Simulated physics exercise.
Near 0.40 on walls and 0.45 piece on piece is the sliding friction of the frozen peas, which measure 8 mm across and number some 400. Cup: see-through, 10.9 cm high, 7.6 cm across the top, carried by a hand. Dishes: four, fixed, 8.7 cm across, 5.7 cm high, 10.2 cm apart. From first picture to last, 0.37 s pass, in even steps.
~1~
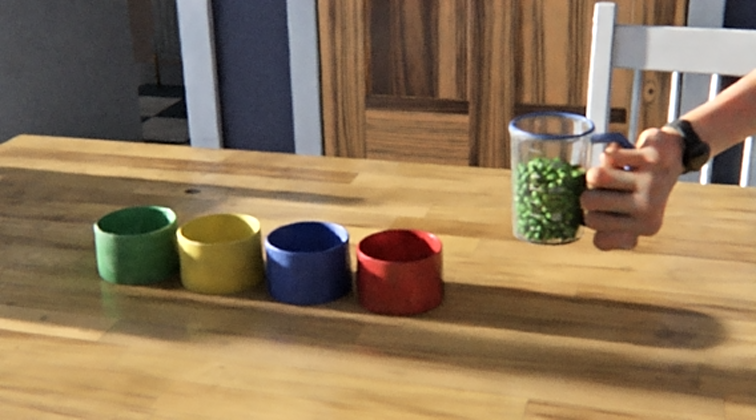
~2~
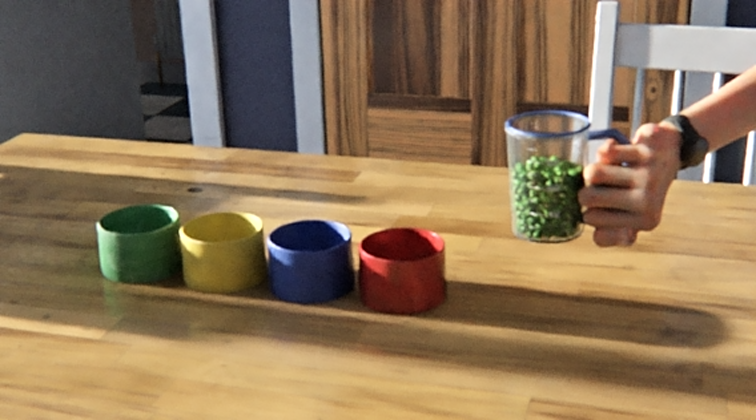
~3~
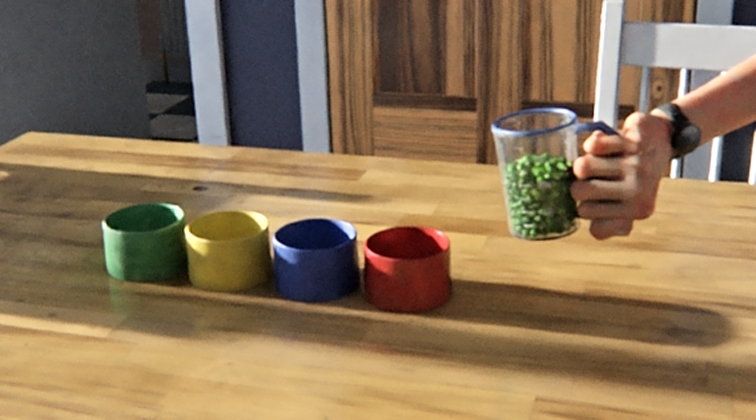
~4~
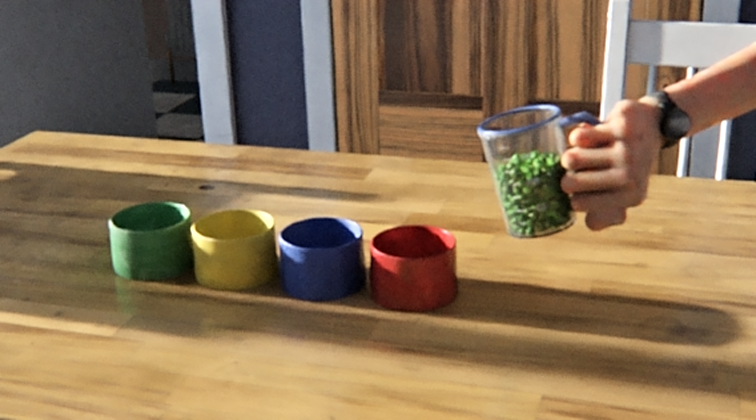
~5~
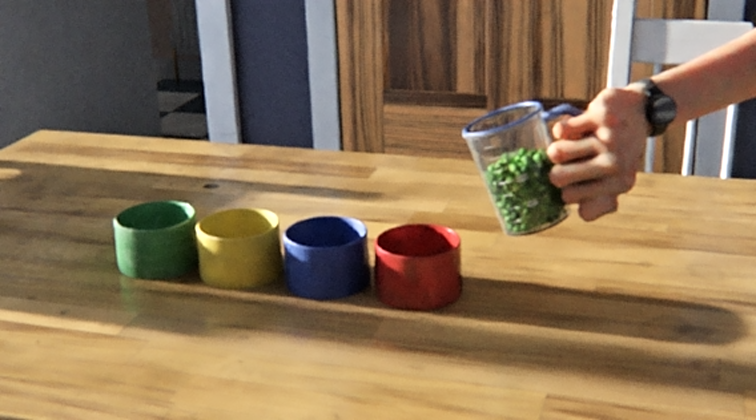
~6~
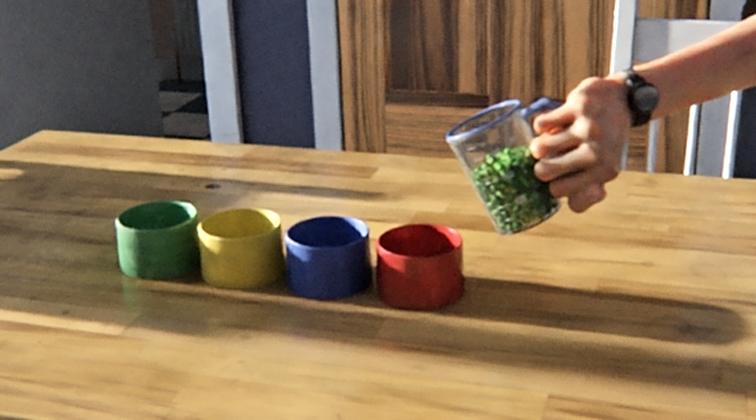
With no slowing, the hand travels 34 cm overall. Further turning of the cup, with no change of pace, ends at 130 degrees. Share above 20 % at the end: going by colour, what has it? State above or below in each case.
In each case: Red dish below, blue dish below, green dish below, yellow dish above, counter below.
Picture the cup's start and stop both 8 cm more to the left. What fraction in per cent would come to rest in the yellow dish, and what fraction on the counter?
In that case the yellow dish gets 0 and the counter 10.
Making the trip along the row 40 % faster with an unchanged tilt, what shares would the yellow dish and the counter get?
In that case: Yellow 40, and counter 30.
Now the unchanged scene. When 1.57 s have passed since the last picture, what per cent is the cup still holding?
Approx. 0 % - an estimate.
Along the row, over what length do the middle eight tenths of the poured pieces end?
It spans about 6 centimetres along the dishes.
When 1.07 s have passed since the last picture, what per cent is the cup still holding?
I'd estimate some 80 per cent of the load.
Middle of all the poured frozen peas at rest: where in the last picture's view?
Look around (237, 248) in the last picture.
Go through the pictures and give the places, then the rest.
Cup at (550, 179), tilt 0 degrees, lip at (512, 123), moved 0.0 cm; middle of the pieces at (551, 200); red dish at (400, 246); blue dish at (307, 237); yellow dish at (220, 229); green dish at (136, 221), in the first picture.
Cup at (548, 178), tilt 2 degrees, lip at (508, 123), moved 0.5 cm; middle of the pieces at (550, 198), in the second picture.
Cup at (540, 175), tilt 7 degrees, lip at (495, 124), moved 1.8 cm; middle of the pieces at (544, 196), in the third picture.
Cup at (531, 173), tilt 14 degrees, lip at (481, 127), moved 3.3 cm; middle of the pieces at (537, 193), in the fourth picture.
Cup at (520, 170), tilt 20 degrees, lip at (466, 130), moved 4.8 cm; middle of the pieces at (528, 190), in the fifth picture.
Cup at (507, 169), tilt 26 degrees, lip at (449, 134), moved 6.3 cm; middle of the pieces at (517, 187); red dish at (420, 241); blue dish at (327, 232); yellow dish at (240, 224); green dish at (157, 216), in the sixth picture.
Then, 0.64 s after the last picture, tilt 79 degrees; cup holds 100 %.
Then, 1.07 s after the last picture, tilt 115 degrees; cup holds 80 %, yellow 20 %.
Then, 1.57 s after the last picture, tilt 130 degrees; cup holds 0 %, yellow 90 %.
In the end, red 0 %, blue 0 %, green 0 %, yellow 90 %, counter 5 %.
